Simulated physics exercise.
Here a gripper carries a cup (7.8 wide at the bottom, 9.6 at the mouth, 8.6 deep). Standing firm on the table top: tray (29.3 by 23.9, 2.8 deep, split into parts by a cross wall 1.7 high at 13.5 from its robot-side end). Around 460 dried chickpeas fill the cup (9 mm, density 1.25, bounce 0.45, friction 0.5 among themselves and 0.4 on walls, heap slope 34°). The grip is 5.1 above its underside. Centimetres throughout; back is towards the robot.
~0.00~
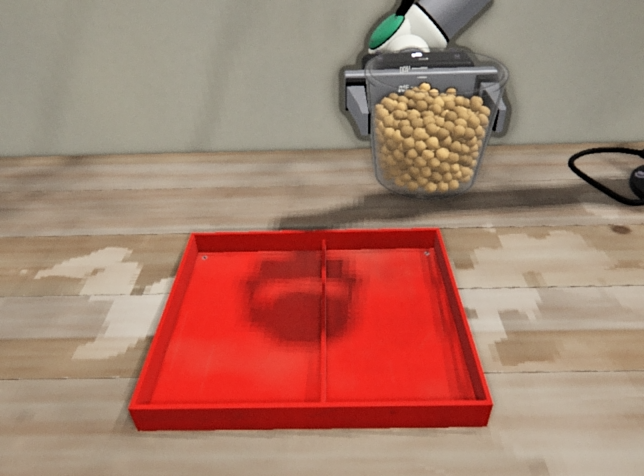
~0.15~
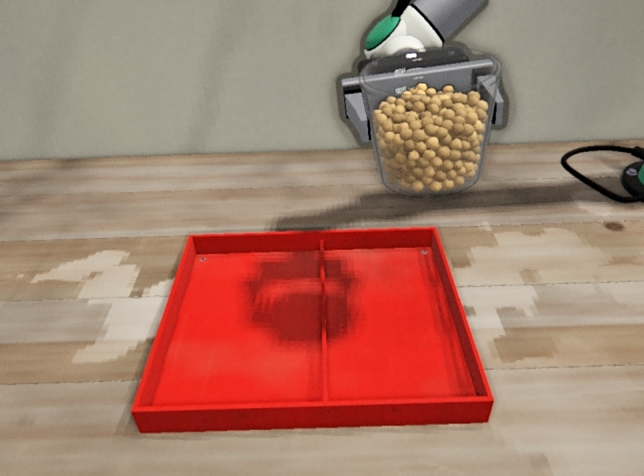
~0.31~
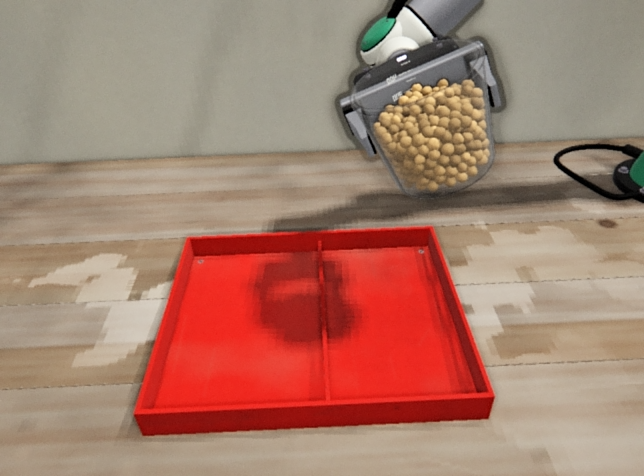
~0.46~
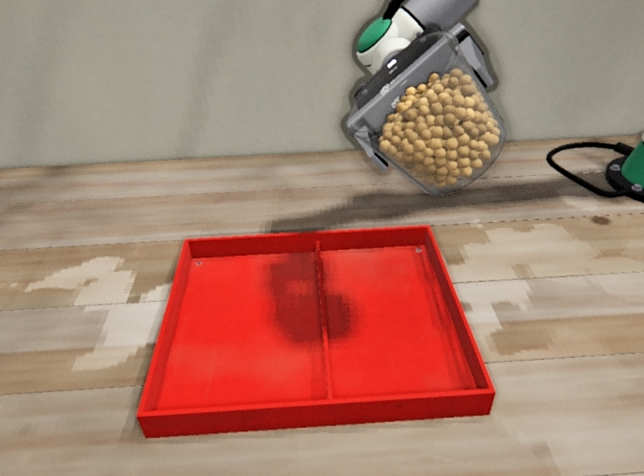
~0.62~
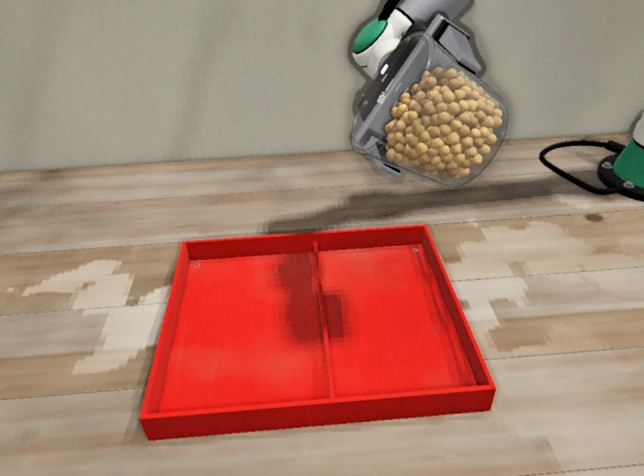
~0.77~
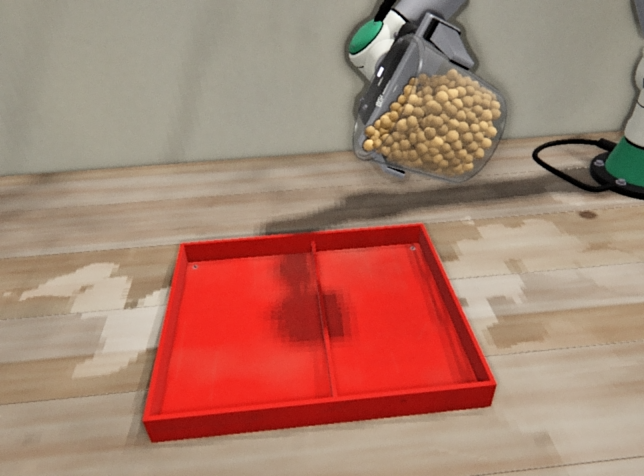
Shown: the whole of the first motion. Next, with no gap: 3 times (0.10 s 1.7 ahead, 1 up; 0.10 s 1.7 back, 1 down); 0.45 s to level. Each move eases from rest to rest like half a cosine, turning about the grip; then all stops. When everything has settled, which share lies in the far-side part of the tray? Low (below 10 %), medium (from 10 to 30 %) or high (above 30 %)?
Share in the far-side part of the tray: Medium (from 10 to 30 %).
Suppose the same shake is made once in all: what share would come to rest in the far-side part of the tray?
Then about 5 per cent.
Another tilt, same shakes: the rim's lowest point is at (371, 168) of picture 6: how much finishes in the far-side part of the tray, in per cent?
Some 60 per cent.
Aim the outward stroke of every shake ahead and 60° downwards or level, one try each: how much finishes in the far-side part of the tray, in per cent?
Some 0 and 15 per cent.
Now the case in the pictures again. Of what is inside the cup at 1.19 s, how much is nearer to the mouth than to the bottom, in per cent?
Some 45 per cent.
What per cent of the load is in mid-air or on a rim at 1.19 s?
About 9 per cent.
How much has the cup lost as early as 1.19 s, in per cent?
Some 15 per cent.
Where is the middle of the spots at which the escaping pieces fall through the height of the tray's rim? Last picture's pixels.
Around (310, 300).
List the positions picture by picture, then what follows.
The first frame shows cup middle at (429, 126), level; upper third of the load around (430, 116), from x 380 to 485, top at y 90; 462 in the cup.
The second frame shows cup middle at (429, 126), tilted 6° forward; upper third of the load around (434, 116), from x 380 to 480, top at y 90.
The third frame shows cup middle at (430, 125), tilted 22° forward; upper third of the load around (442, 113), from x 380 to 485, top at y 85.
The fourth frame shows cup middle at (432, 123), tilted 41° forward; upper third of the load around (448, 107), from x 385 to 495, top at y 75.
The fifth frame shows cup middle at (432, 120), tilted 57° forward; upper third of the load around (449, 102), from x 390 to 495, top at y 75.
The sixth frame shows cup middle at (431, 119), tilted 63° forward; upper third of the load around (451, 101), from x 370 to 495, top at y 75; 462 in the cup.
After 1.19 s, tilted 63° forward, highest piece 24 above the table; 401 in the cup, 16 in the far-side part, 3 in the robot-side part, 42 in flight or on a rim.
After 1.61 s, tilted 28° forward, highest piece 25 above the table; 344 in the cup, 80 in the far-side part, 35 in the robot-side part, 3 in flight or on a rim.
After 2.02 s, level, highest piece 25 above the table; 344 in the cup, 82 in the far-side part, 36 in the robot-side part.
After 3.07 s, level, highest piece 25 above the table; 344 in the cup, 82 in the far-side part, 36 in the robot-side part.
At rest, 344 in the cup, 82 in the far-side part, 36 in the robot-side part. That is 18 % in the far-side part of the tray.
